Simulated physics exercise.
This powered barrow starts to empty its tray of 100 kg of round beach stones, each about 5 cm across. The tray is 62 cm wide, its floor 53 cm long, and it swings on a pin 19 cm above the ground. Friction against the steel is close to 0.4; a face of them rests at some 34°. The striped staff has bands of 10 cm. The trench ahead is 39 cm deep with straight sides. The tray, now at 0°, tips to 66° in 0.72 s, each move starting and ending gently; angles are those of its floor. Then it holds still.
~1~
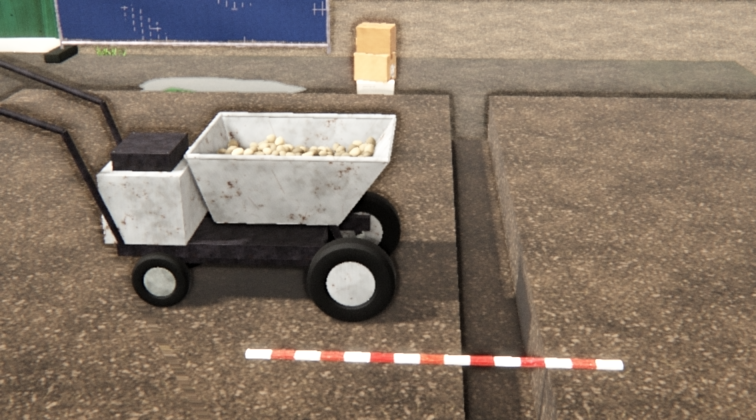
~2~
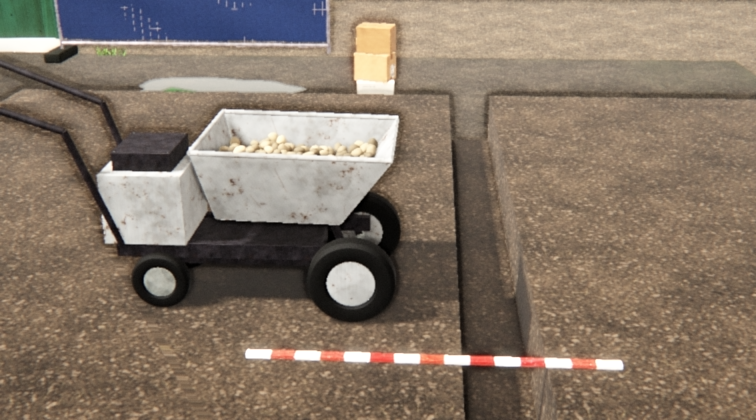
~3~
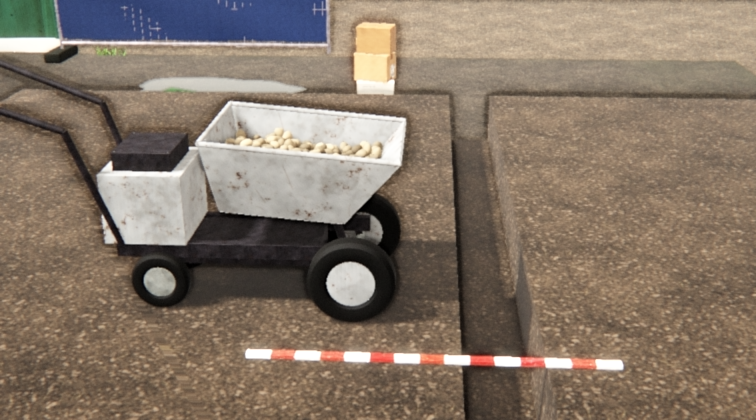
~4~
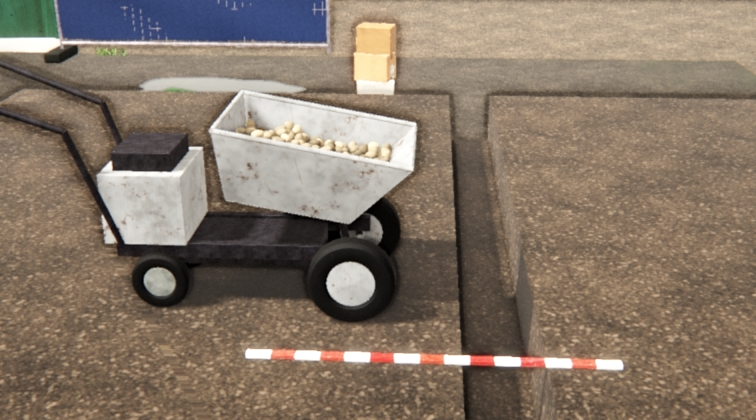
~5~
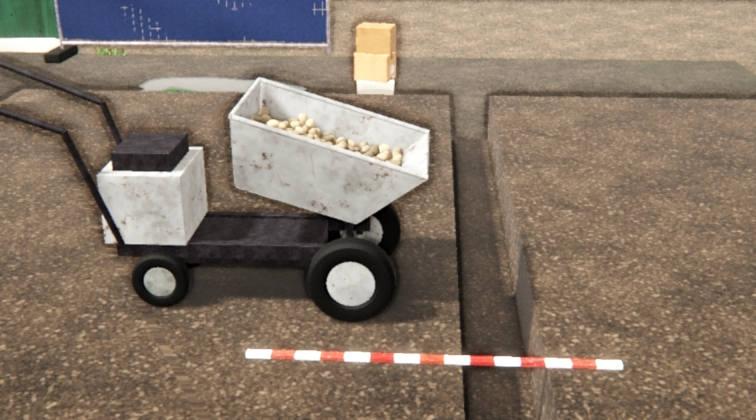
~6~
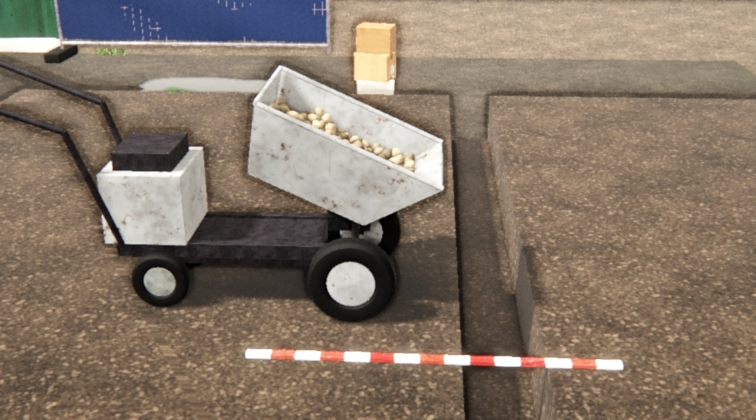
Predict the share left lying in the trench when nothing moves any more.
About 55 per cent.
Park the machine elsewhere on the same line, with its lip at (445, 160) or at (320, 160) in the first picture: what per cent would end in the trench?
About 15 and 85 per cent.
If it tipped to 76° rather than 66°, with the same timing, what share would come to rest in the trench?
It would be near 45 per cent.
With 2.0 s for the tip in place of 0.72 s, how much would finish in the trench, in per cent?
In that case some 80 per cent.
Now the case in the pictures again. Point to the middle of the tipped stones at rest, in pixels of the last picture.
Around (524, 346).
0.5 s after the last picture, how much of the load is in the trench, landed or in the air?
About 15 per cent by then.
Then, 0.2 s after the last picture the floor is at 56°, 100 % in the tray; the foremost stones are at (458, 223).
Then, 0.5 s after the last picture the floor is at 66°, 84 % in the tray, 14 % in the trench, 2 % past the trench; the foremost stones are at (542, 262).
Then, 0.9 s after the last picture the floor is at 66°, 34 % in the tray, 22 % in the trench, 44 % past the trench; the foremost stones are at (707, 316).
Then, 2.8 s after the last picture the floor is at 66°, 0 % in the tray, 55 % in the trench, 45 % past the trench; the foremost stones are past the picture's edge.
